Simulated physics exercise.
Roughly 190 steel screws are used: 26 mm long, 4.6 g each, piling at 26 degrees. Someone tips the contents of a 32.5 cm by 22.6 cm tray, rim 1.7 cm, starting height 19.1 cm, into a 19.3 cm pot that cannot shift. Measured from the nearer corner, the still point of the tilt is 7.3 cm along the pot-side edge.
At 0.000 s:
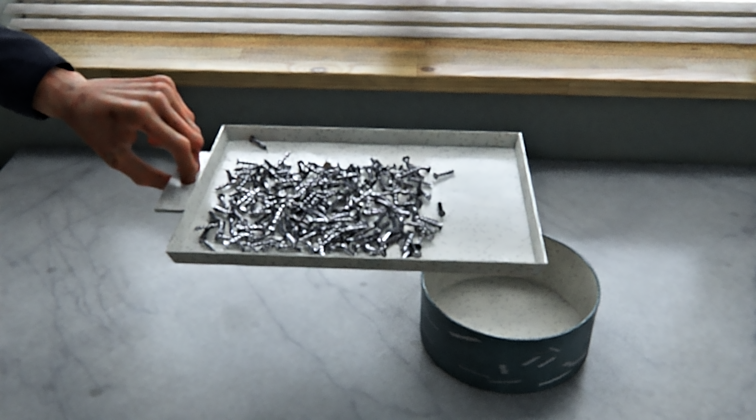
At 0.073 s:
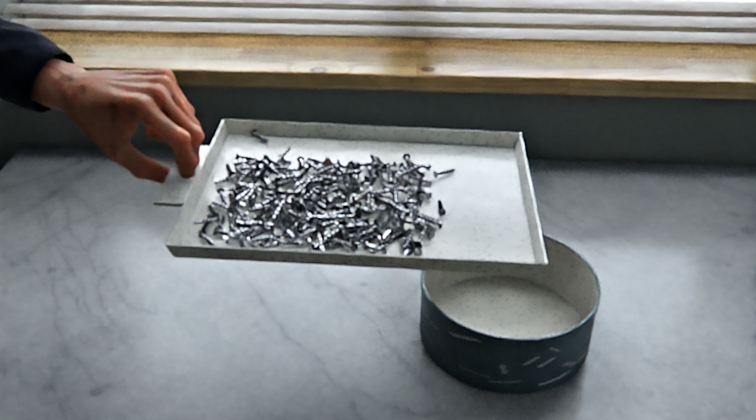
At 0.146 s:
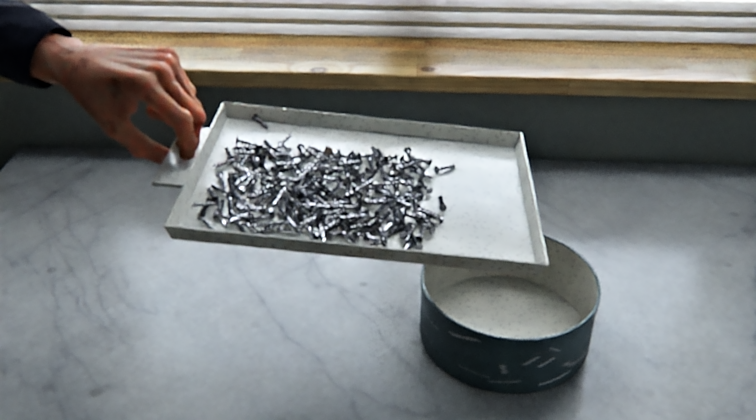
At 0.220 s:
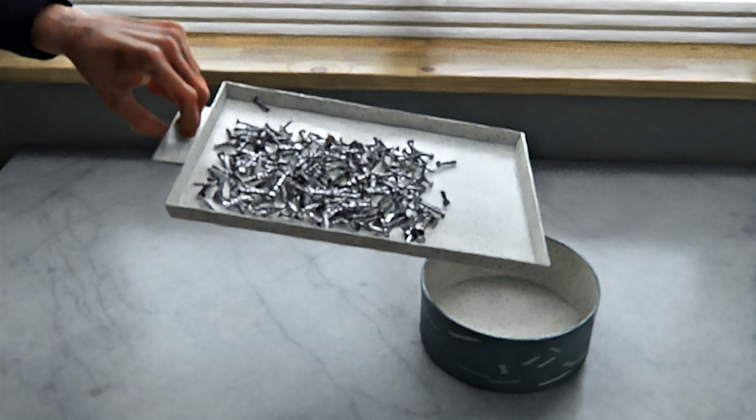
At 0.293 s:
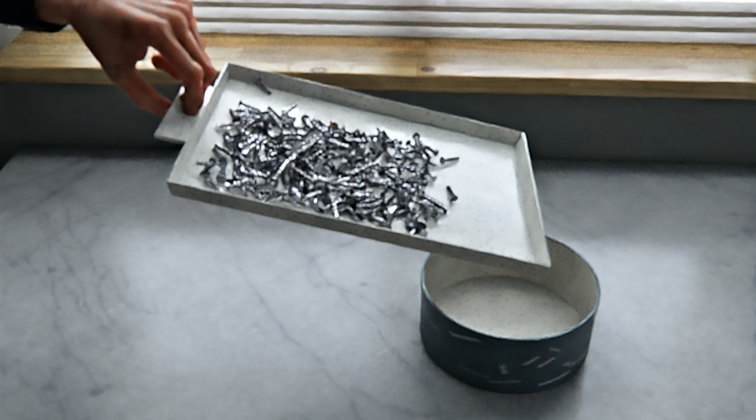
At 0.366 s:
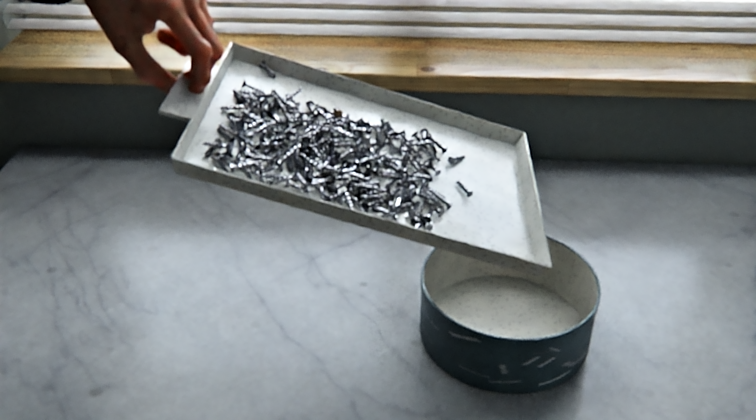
We see a hand holding a pale tray of steel screws above a marble surface, beside a dark round pot; the hand raises the tray's left end, tilting it down to the right, and a few screws shift slightly.
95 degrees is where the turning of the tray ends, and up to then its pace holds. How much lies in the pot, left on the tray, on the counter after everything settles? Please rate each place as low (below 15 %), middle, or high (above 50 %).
Pot: High, left on the tray: Low, counter: Middle.
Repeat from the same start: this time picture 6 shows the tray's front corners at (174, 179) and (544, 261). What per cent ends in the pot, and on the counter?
Pot 65, counter 35.
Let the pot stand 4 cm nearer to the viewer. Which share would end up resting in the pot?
With that change it comes to something like 70 in a hundred.
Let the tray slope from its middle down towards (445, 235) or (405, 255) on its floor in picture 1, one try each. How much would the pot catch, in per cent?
0 and 0 %.
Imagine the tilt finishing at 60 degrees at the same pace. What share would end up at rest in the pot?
30 per cent.
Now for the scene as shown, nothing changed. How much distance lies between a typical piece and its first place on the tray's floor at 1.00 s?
It has moved some 21 cm from its start.
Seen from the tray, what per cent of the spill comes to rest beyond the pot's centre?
Near 90 in a hundred.
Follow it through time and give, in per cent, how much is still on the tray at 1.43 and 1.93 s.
Sequence: 35; 0.
After 1.00 s, tilt 54 degrees; the tray holds 75 %, the pot 0 %.
After 1.43 s, tilt 78 degrees; the tray holds 35 %, the pot 30 %.
Then, at 1.93 s, tilt 95 degrees; the tray holds 0 %, the pot 60 %.
In the end, at 2.7 s, pot 60 %, tray 0 %, counter 40 %.
